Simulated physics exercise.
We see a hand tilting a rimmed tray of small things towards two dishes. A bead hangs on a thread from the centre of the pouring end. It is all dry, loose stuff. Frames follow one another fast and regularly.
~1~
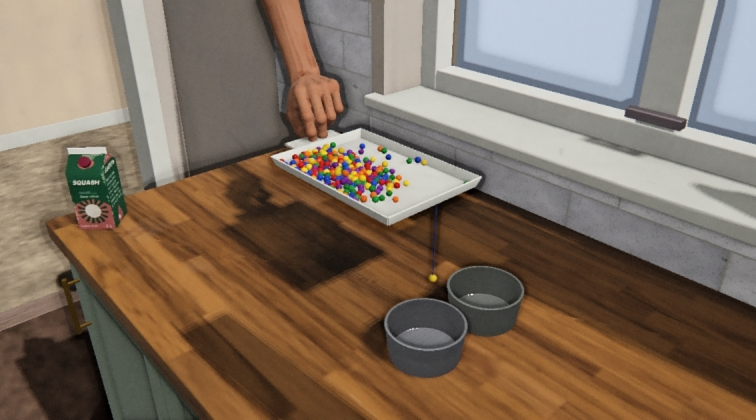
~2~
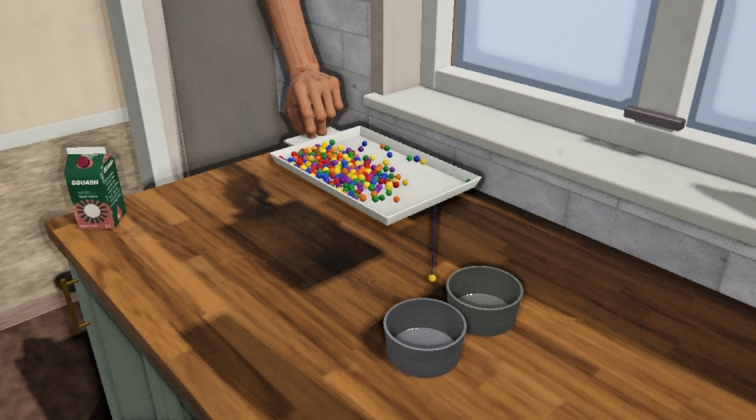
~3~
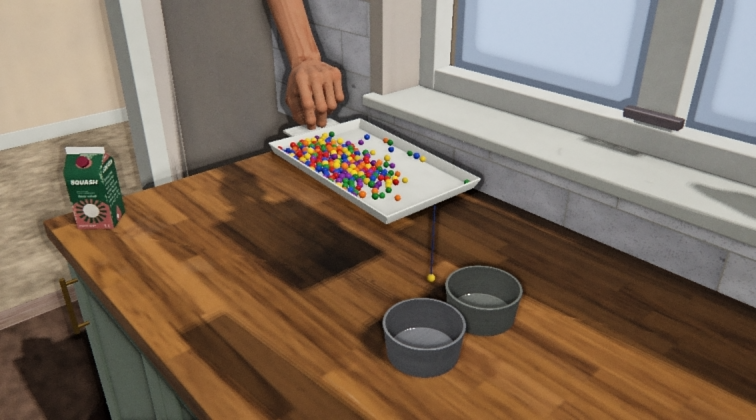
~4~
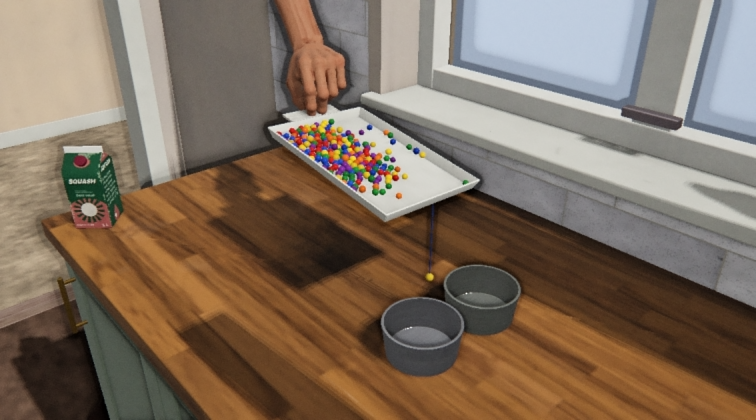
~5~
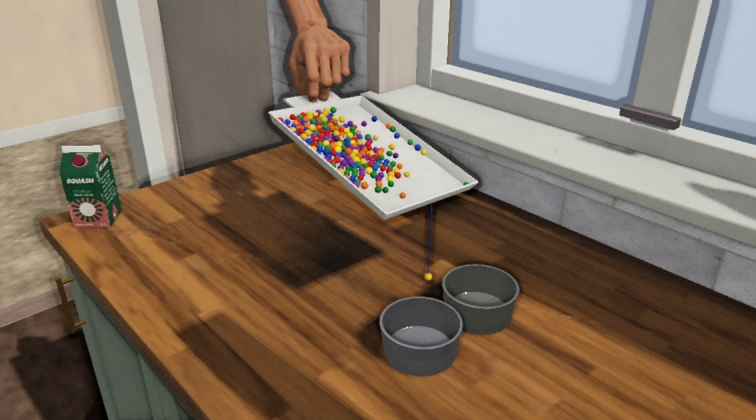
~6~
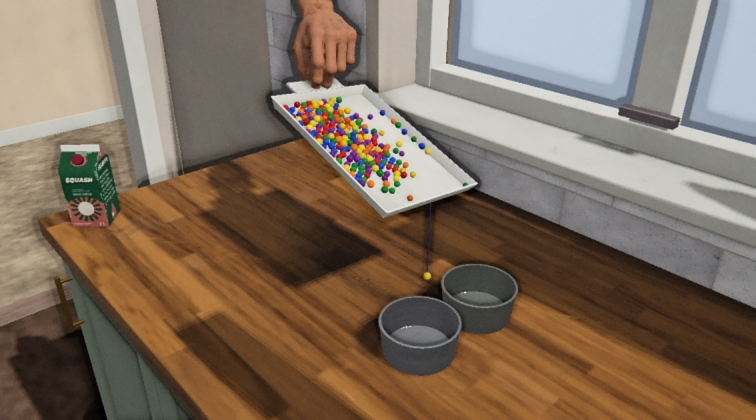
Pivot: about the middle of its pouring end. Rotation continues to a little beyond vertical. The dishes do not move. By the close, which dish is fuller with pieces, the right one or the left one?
The right one.
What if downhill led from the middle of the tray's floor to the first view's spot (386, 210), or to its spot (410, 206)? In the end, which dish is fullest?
The leftmost dish, then the leftmost dish.
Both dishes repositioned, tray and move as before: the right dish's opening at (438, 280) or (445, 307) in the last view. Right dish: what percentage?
10 %, 20 %.
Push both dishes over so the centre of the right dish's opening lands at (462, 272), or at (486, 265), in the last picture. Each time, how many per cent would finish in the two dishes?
First try: Around 40 percent; second try: Around 50 percent.
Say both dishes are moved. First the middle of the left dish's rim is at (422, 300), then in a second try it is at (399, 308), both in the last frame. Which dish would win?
With the dishes at the first place it's the right-side dish, and at the second it's the right-side dish.
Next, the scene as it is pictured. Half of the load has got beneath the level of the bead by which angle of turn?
Close to 70 degrees, I reckon.
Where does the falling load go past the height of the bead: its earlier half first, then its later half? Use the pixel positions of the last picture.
Around (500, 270), followed by around (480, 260).
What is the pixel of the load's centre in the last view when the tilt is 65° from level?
Roughly at (486, 248).
Shortly afterwards, tray tipped steeply; near a quarter on the tray; only a few in the left dish; near a quarter in the right dish; a little outside both; near half in the air.
Next, tray tipped past a quarter turn; a little in the left dish; near half in the right dish; near a third outside both; only a few in the air.
Some moments later, tray tipped past a quarter turn; a little in the left dish; near half in the right dish; near a third outside both.
In the end, tray tipped past a quarter turn; a little in the left dish; near half in the right dish; near a third outside both.
